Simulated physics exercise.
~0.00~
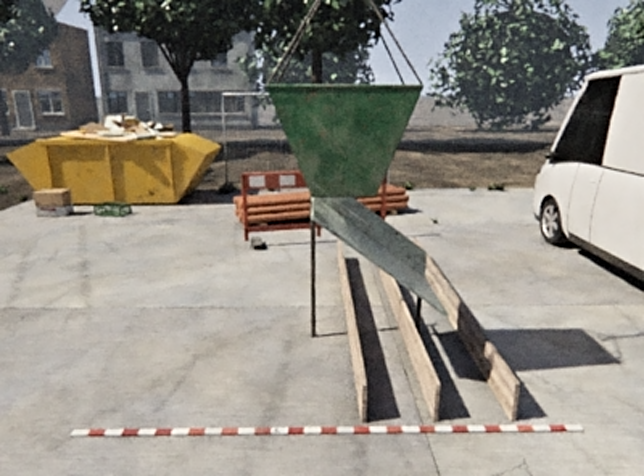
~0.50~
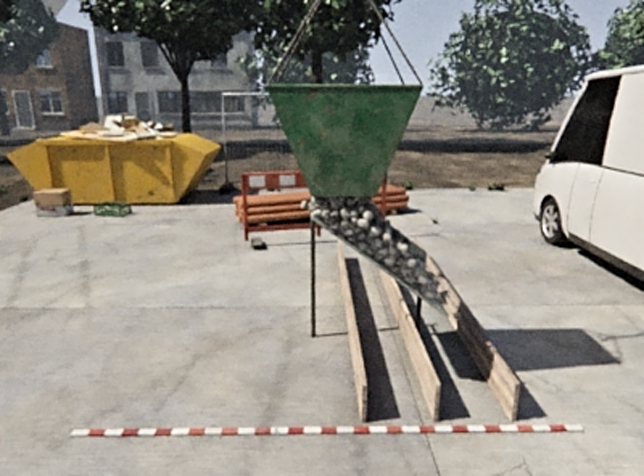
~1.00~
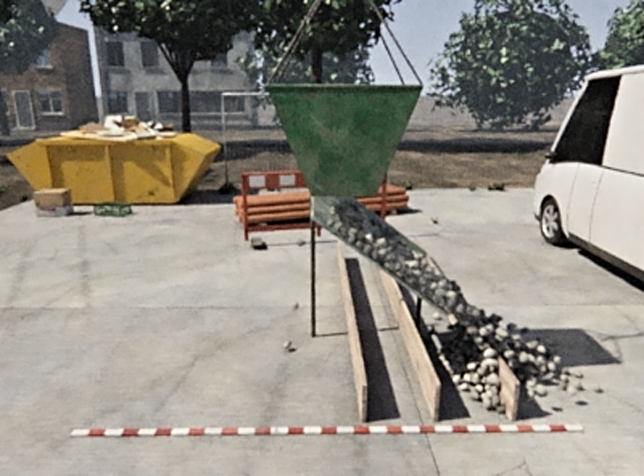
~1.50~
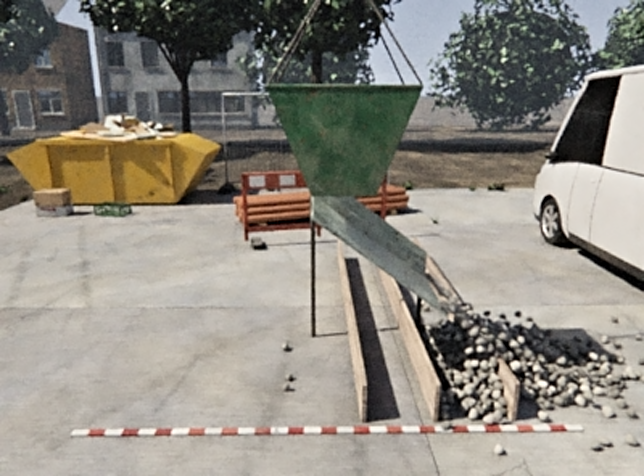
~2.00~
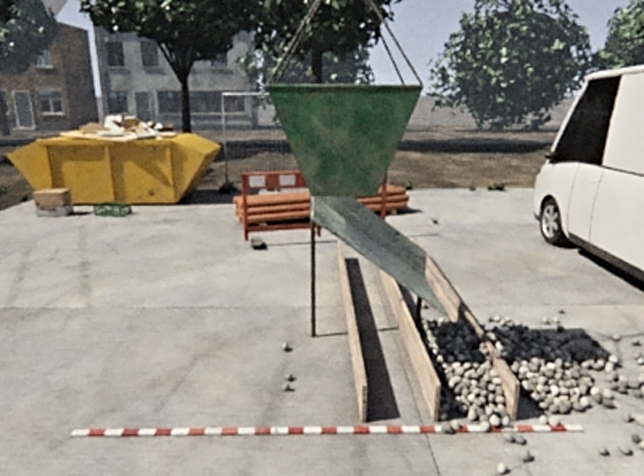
The footage shows a green hopper hanging over a paved yard as rounded cobbles pour from its bottom down a sloping steel chute, spilling over the planks at the right. The chute empties, leaving the stones heaped in the right bay and scattered beyond it, while the left bay looks empty.
